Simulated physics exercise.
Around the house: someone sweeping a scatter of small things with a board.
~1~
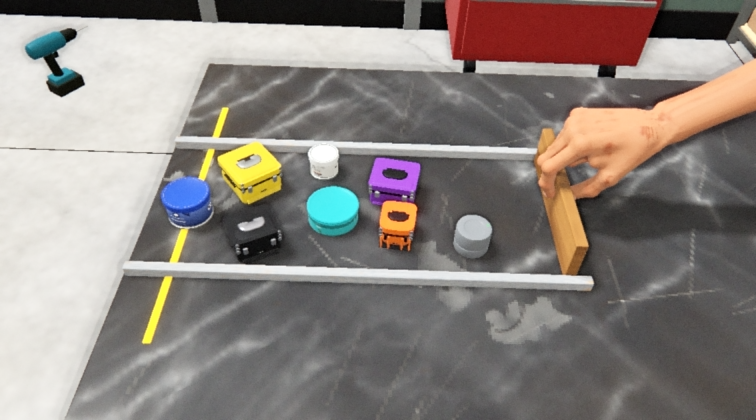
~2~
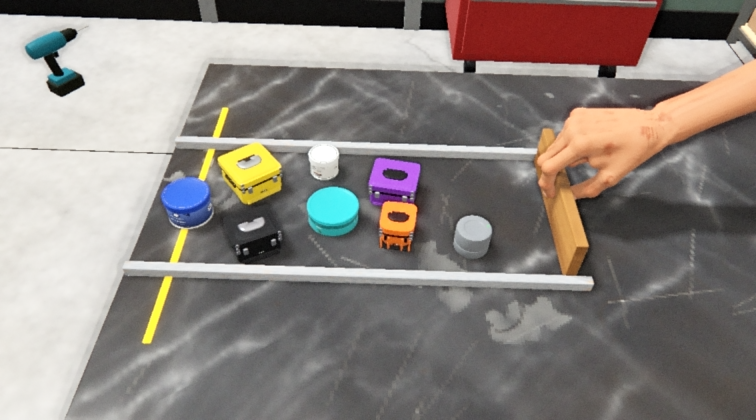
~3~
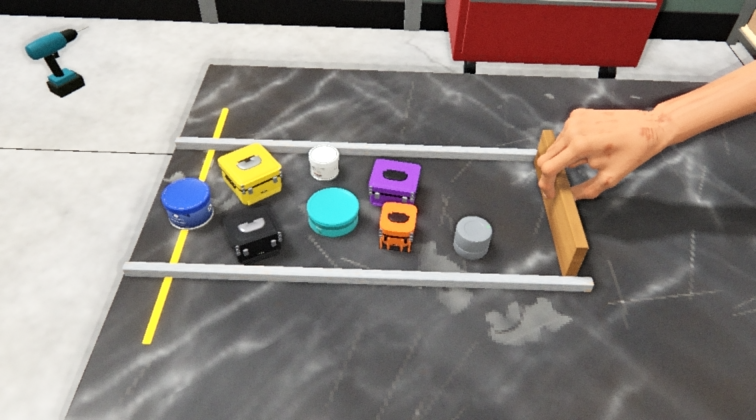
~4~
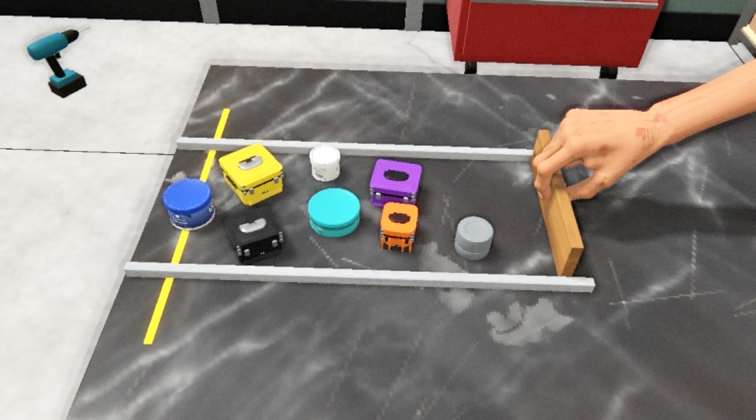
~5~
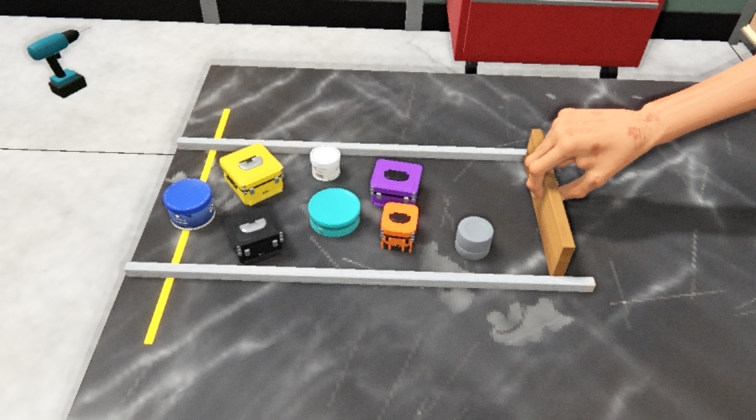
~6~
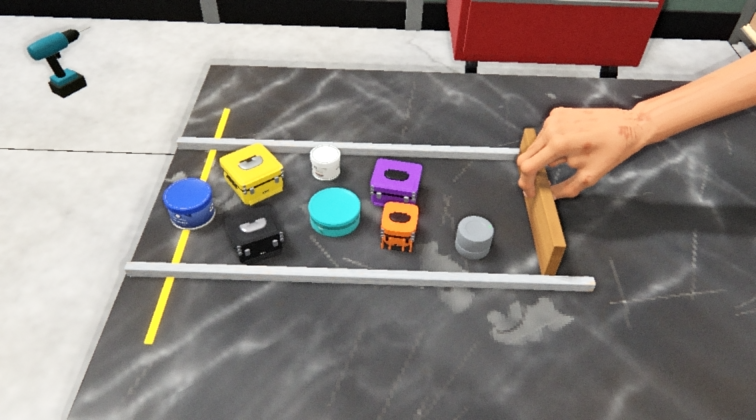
A hand holding a wooden board upright, then sliding it slightly left between two rails toward still, colourful small containers.
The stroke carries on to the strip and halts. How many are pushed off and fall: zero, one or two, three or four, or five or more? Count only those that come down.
Here the number that fall off is three or four.
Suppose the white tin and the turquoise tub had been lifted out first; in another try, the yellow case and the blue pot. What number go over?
3 in the first case, 2 in the second.
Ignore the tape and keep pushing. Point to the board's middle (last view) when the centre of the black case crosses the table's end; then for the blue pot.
Its middle is around (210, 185) and around (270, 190).
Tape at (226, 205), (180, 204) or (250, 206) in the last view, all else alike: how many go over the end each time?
The counts: 1, 4 and 1.
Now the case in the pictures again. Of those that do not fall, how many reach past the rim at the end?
1 of them.
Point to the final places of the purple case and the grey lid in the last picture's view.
The purple case at (175, 181), the grey lid at (159, 242).
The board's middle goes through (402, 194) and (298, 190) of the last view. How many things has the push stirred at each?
First 4, then 8.
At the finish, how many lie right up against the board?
That makes 4.
Soon after, none off yet; blue pot at rest near (190, 205); yellow case at rest near (253, 174); black case at rest near (255, 235).
After that, none off yet; blue pot moving near (185, 205); yellow case displaced a little near (234, 165); black case displaced a little near (239, 236).
In the end, the number that fall off is three or four; gone, turquoise tub, black case, yellow case and blue pot.
